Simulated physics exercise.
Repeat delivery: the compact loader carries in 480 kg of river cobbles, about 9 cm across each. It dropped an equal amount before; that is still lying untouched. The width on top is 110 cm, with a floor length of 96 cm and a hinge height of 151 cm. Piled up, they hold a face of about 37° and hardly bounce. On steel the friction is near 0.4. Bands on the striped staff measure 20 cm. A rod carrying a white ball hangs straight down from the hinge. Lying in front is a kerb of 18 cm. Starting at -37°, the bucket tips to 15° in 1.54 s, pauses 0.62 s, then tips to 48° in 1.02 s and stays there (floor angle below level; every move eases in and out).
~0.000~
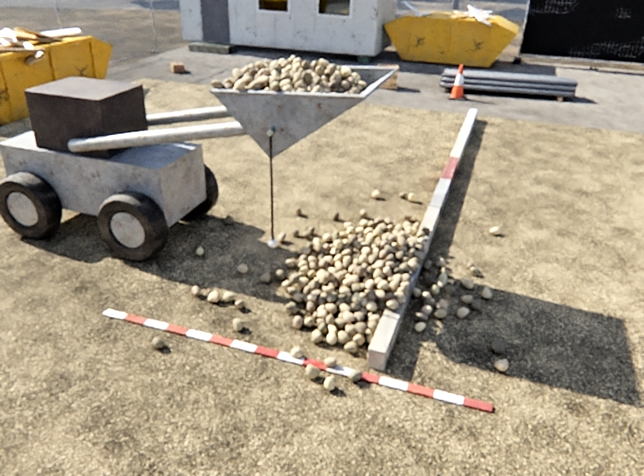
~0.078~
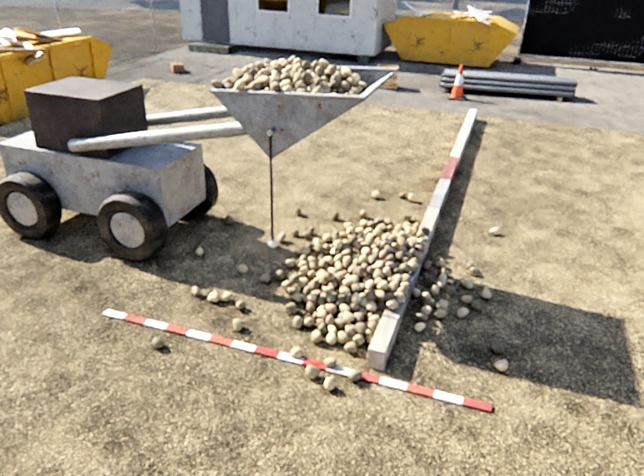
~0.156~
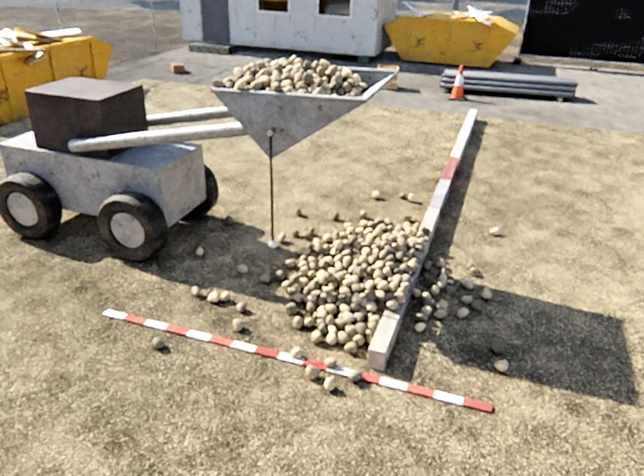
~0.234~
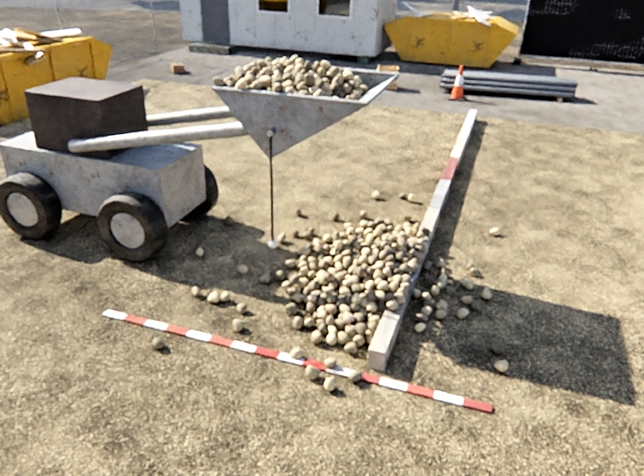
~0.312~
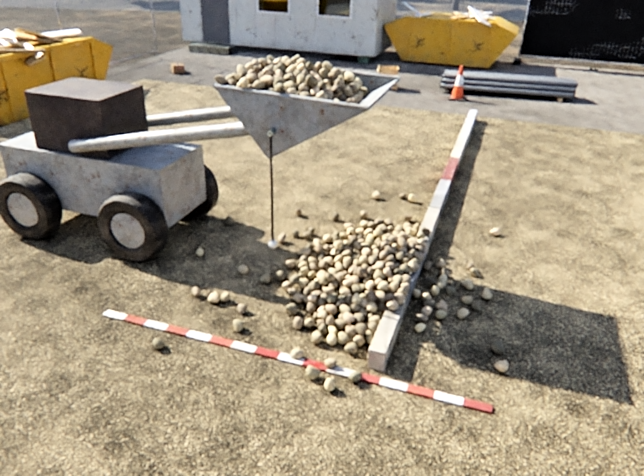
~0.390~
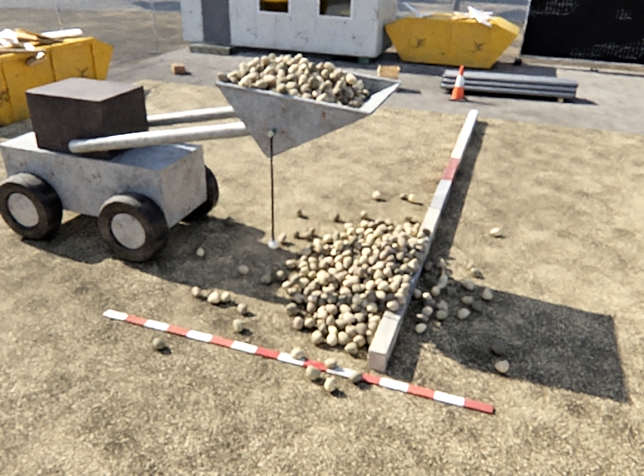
On a sandy yard, a small grey loader stood with its raised bucket full of round stones above an earlier pile beside a long kerb, and the bucket slowly tilted a little downward to the right.
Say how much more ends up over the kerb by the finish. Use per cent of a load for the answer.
Some 42 per cent is added.
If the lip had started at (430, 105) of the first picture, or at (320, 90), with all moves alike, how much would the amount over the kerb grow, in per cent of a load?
Roughly 95 and 10 per cent, in that order.
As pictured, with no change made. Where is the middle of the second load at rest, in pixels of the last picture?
Around (398, 270) in the last picture.
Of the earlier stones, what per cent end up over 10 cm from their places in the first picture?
About 10 %.
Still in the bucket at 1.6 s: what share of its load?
Around 90 per cent of the load is still inside.
After 1.2 s the floor is at 7°; in per cent of one load, 100 in the bucket, 95 on this side of the kerb, 6 over the kerb; the foremost stones are at (483, 300).
After 1.6 s the floor is at 15°; in per cent of one load, 92 in the bucket, 103 on this side of the kerb, 6 over the kerb; the foremost stones are at (483, 300).
After 3.6 s the floor is at 48°; in per cent of one load, 0 in the bucket, 154 on this side of the kerb, 47 over the kerb; the foremost stones are at (547, 311).
After 6.3 s the floor is at 48°; in per cent of one load, 0 in the bucket, 153 on this side of the kerb, 48 over the kerb; the foremost stones are at (548, 312). Net gain over the kerb, 42.
